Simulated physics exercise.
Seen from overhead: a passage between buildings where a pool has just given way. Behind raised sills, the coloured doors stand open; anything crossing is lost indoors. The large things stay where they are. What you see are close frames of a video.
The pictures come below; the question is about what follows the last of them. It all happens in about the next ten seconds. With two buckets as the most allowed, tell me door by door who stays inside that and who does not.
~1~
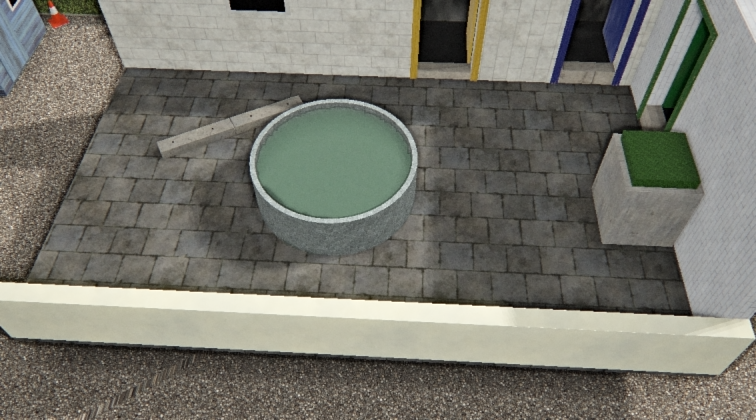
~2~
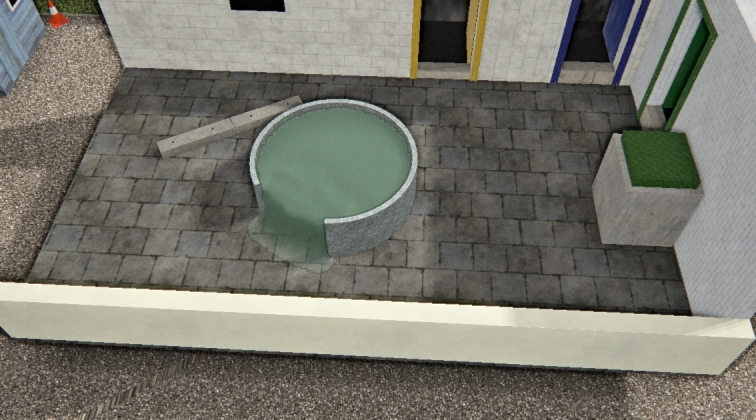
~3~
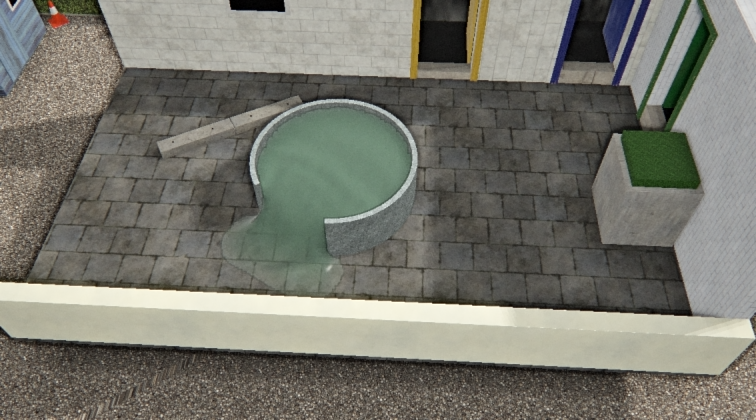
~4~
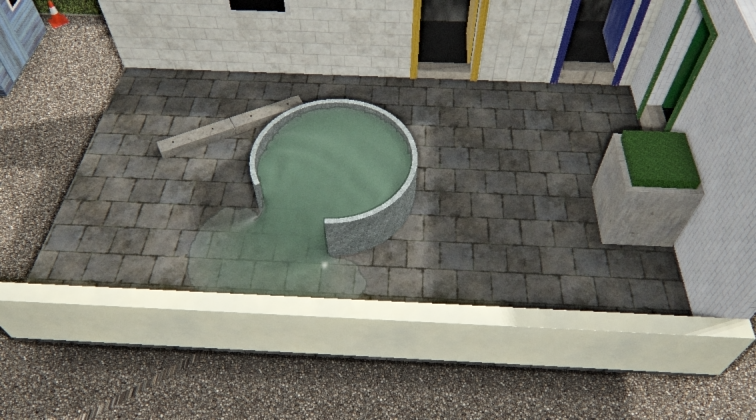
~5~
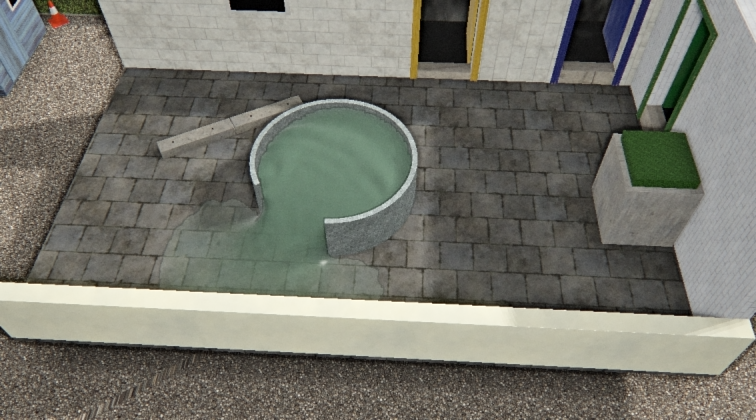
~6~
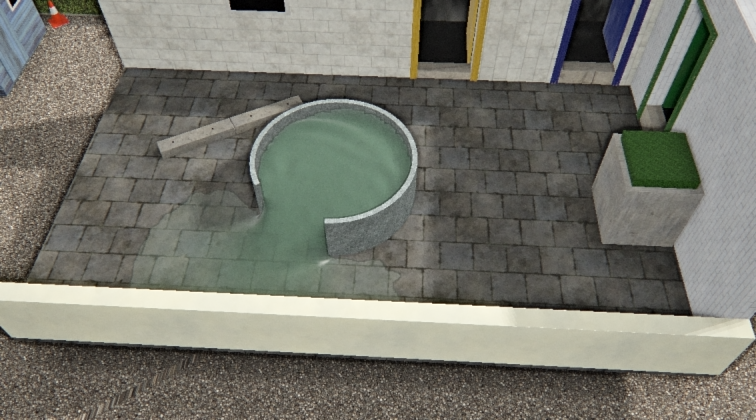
The green door is going to be at or under the line; the blue door is going to be at or under the line; the yellow door is going to be at or under the line.
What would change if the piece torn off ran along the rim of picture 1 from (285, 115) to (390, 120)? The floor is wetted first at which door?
My pick: The yellow door.
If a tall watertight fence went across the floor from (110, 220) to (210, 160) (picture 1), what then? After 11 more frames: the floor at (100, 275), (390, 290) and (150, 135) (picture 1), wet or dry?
Submerged, submerged, then spared.
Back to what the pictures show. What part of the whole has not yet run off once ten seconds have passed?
Estimate: 44 per cent.
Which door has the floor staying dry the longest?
The yellow one.
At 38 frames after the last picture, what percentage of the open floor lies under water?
Roughly 50 per cent.
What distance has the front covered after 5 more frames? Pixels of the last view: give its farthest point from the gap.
I'd say at around (32, 312).
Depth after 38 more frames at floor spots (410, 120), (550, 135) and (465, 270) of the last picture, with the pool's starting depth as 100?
Respectively near 0, 4 and 2 per cent.
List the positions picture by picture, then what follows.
The first picture shows still water in the pool at (334, 160).
In the second picture, the front is at (325, 267), out from the gap at (289, 230).
In the third picture, water pours out at (290, 233) and has run to (322, 290).
In the fourth picture, the front is at a hidden place, out from the gap at (290, 233).
In the fifth picture, water pours out at (290, 233) and has run to a hidden place.
In the sixth picture, the front is at a hidden place, out from the gap at (290, 233).
A moment on, water covers 15 % of the floor; the green door not reached, the blue door not reached, the yellow door not reached.
Next, water covers 25 % of the floor; the green door not reached, the blue door not reached, the yellow door not reached.
Then, water covers 45 % of the floor; the green door not reached, the blue door not reached, the yellow door not reached.
Later, water covers 50 % of the floor; the green door wet at the sill, nothing in, the blue door wet at the sill, nothing in, the yellow door not reached.
In the end, water covers 65 % of the floor; the green door wet at the sill, nothing in, the blue door wet at the sill, nothing in, the yellow door wet at the sill, nothing in.
